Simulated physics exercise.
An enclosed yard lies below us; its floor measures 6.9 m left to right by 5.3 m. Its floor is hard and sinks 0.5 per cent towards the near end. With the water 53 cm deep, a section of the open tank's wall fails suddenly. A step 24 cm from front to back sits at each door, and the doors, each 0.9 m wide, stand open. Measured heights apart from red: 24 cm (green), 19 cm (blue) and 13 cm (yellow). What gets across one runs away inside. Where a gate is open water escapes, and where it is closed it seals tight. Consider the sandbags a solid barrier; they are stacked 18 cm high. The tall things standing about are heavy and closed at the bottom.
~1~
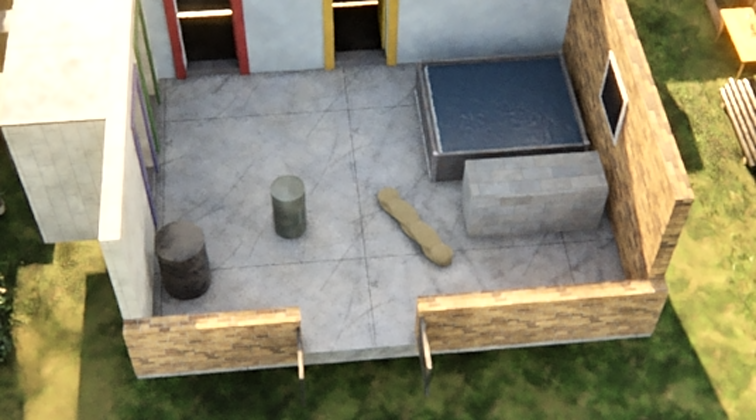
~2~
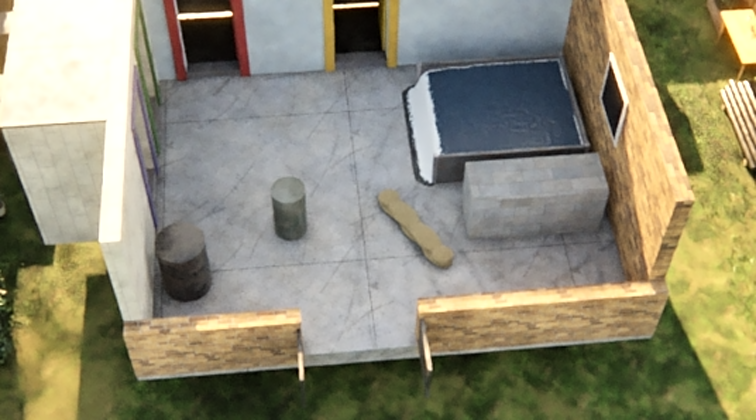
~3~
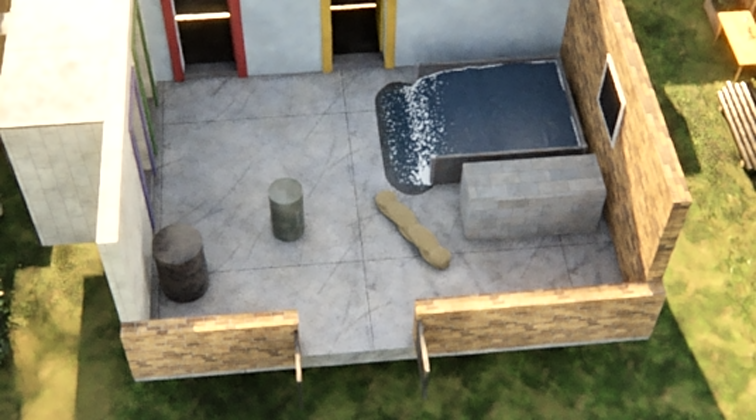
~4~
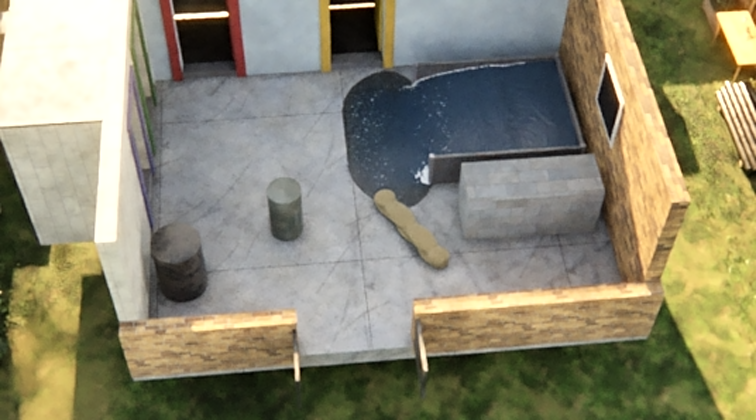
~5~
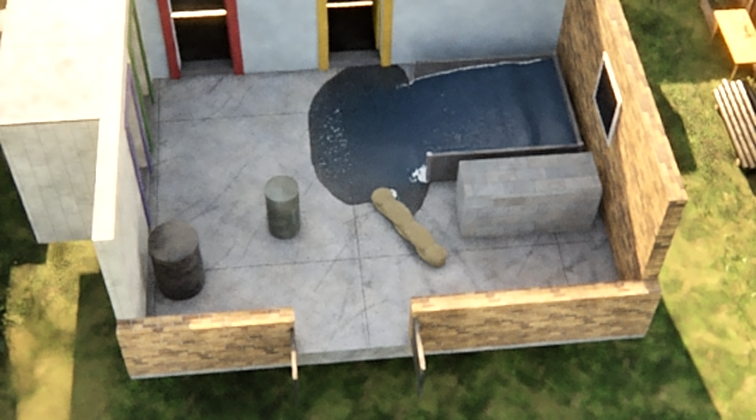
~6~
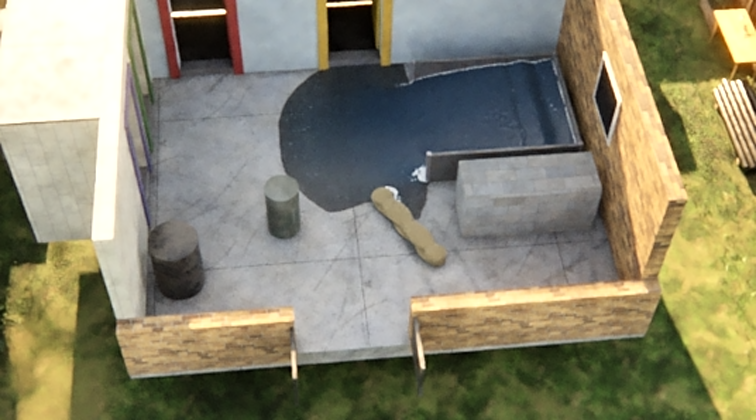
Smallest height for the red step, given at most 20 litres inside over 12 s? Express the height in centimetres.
About 16 cm.
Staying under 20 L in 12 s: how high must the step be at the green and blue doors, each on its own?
About 22 cm at green and 20 cm at blue.
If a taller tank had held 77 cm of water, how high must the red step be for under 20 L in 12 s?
Minimum height: Approx. 25 cm.
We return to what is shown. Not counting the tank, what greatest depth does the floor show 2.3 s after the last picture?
I'd estimate roughly 31 cm.
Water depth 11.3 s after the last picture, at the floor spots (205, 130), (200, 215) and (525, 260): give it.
Some 5, 6 and 6 cm.
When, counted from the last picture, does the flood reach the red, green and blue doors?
Arrives: Red 0.8 s / green 0.7 s / blue 0.8 s.
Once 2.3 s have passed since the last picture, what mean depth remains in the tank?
It averages roughly 15 centimetres.
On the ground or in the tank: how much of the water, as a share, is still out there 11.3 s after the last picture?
Roughly 78 percent of the water remains.
Then, 0.7 s after the last picture water covers 40 % of the floor, deepest (23 cm) near (412, 154); it has not reached the red door.
Then, 2.3 s after the last picture water covers 60 % of the floor, deepest (31 cm) near (163, 96); 17 cm at the red door, 1 litre in over its 12 cm step.
Then, 11.3 s after the last picture water covers 95 % of the floor, deepest (12 cm) near (527, 320); 4 cm at the red door, 52 litres in over its 12 cm step.
At the red door as built, the water peaked near 20 cm, 3.3 s after the last picture.
With a step of 13 cm, 43 litres would have come in within the 12 s; with 20.5 cm, 7 litres. So under 20 litres takes about 16 cm.
